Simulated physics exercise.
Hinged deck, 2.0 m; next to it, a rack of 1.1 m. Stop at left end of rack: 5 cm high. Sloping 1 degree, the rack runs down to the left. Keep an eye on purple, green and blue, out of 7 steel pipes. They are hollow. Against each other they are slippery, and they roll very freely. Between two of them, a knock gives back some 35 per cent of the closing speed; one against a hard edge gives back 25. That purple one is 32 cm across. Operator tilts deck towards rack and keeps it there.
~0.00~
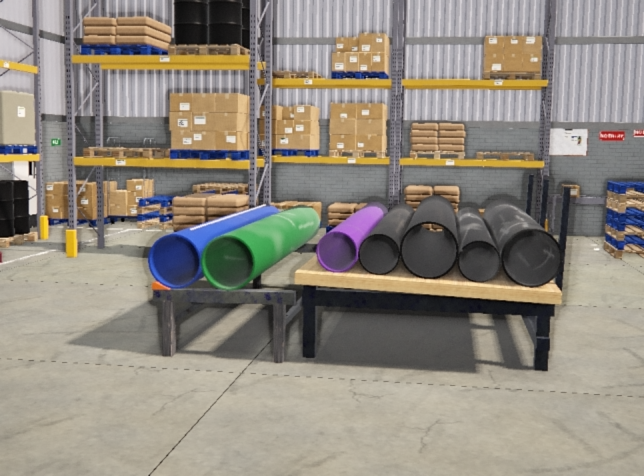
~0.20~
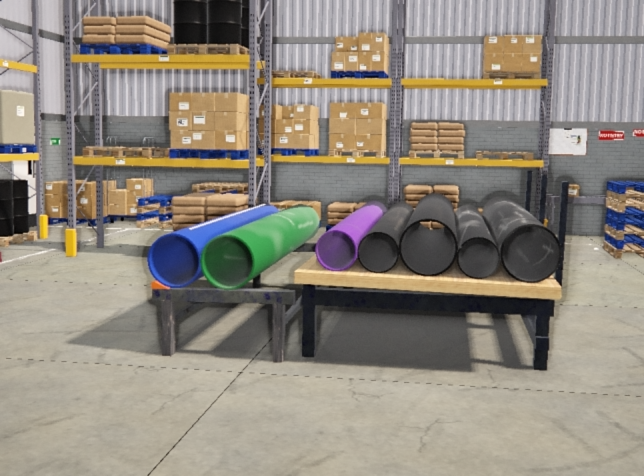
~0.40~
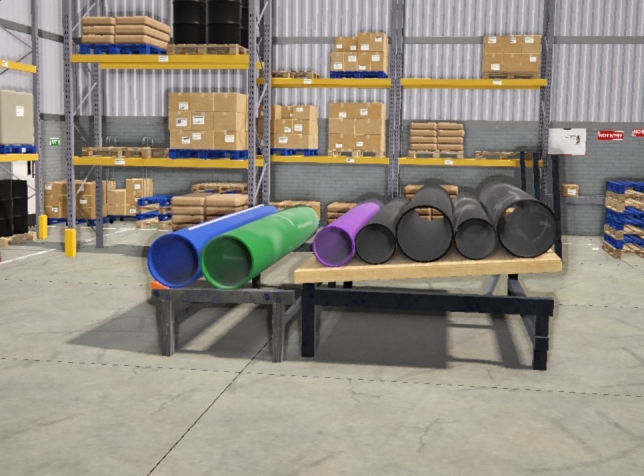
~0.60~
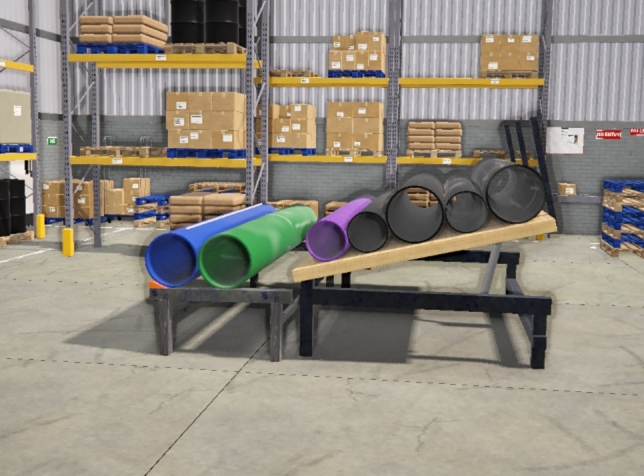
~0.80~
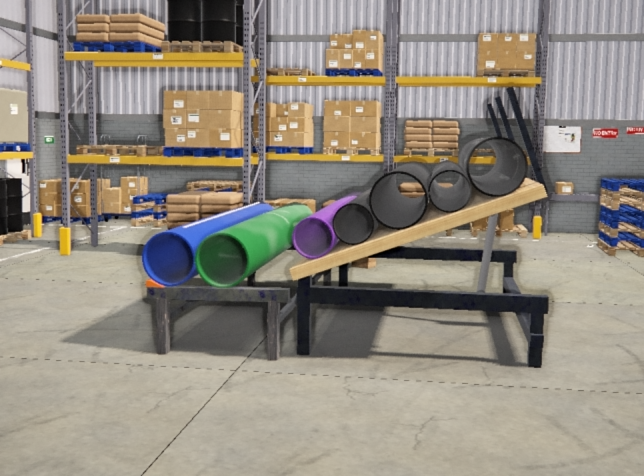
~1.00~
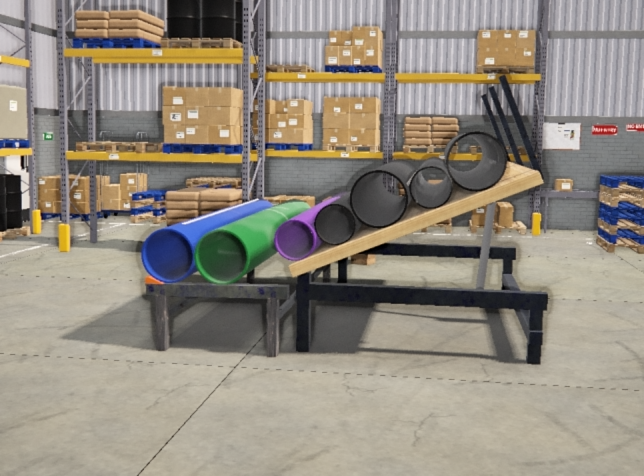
In a warehouse with tall shelves of boxes, seen from the front and slightly above, a wooden deck stands beside a low metal rack. Blue and green hollow pipes lie on the rack at left, while a purple pipe and four black ones lie on the deck. The deck's right side swings upward, and the purple and black pipes roll left down it toward green, as the camera drifts slightly right.
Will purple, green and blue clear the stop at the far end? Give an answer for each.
Here's how it goes: Purple goes beyond the end stop, green goes beyond the end stop, blue goes beyond the end stop.
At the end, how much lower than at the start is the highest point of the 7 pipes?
It sits roughly 15 cm lower at the end.
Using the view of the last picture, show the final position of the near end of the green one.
My best guess is somewhere around (112, 322).
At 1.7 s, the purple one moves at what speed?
It's travelling at about 0.3 m/s.
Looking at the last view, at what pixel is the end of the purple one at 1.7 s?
Near (250, 266).
After 1.7 s, purple is on the rack, 85 cm from the rack's far end, rolling left; green is on the rack, 50 cm from the rack's far end, rolling left; blue is on the rack, 5 cm from the rack's far end, rolling left; 0 lost over the end.
After 2.5 s, purple is on the rack, 45 cm from the rack's far end, rolling left; green is on the rack, 10 cm from the rack's far end, rolling left; blue is beyond the stop, on the ground; 1 lost over the end.
After 3.4 s, purple is beyond the stop and falling; green is over the stop, on the ground; blue is over the stop, on the ground; 3 lost over the end.
At rest (7.5 s), purple is over the stop, on the ground; green is beyond the stop, on the ground; blue is beyond the stop, on the ground; 4 lost over the end.
